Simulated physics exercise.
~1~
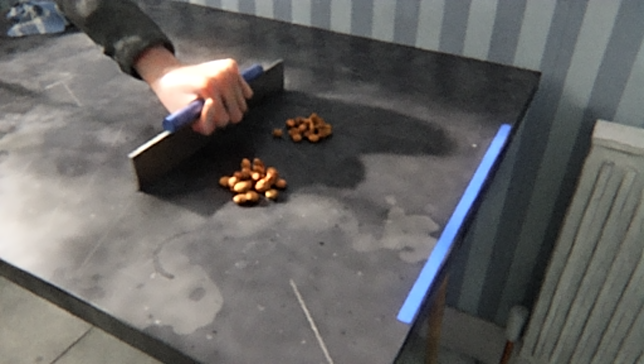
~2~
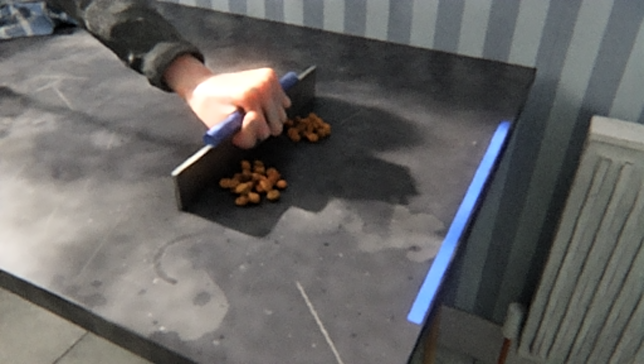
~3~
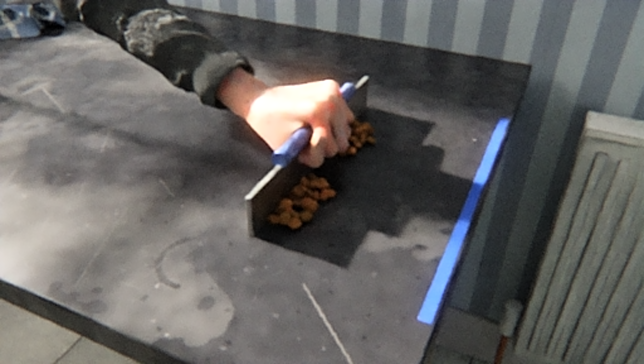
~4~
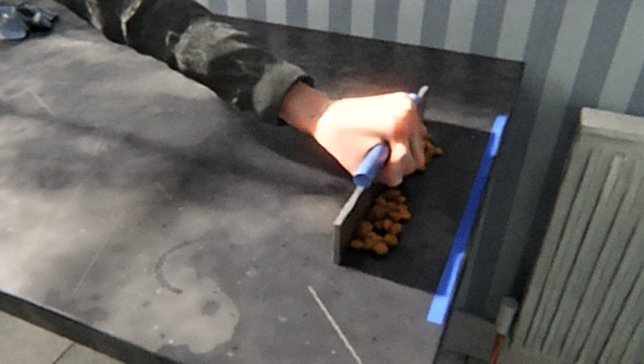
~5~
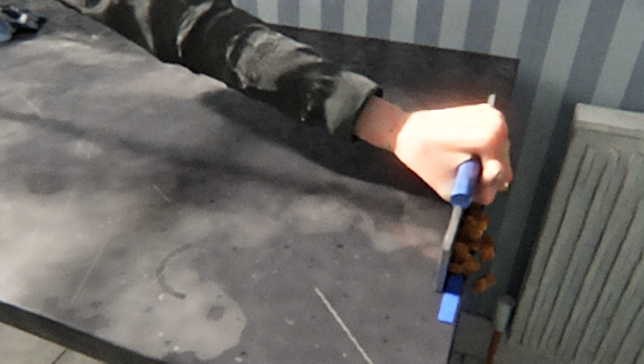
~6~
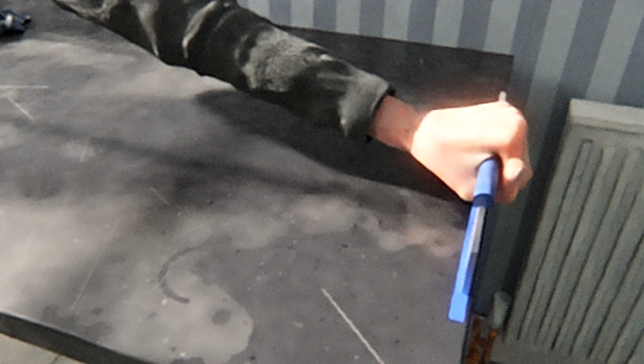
Hand pushing a scraper rightward across a dark table, sweeping two small piles of brown nuggets over the blue-taped edge.
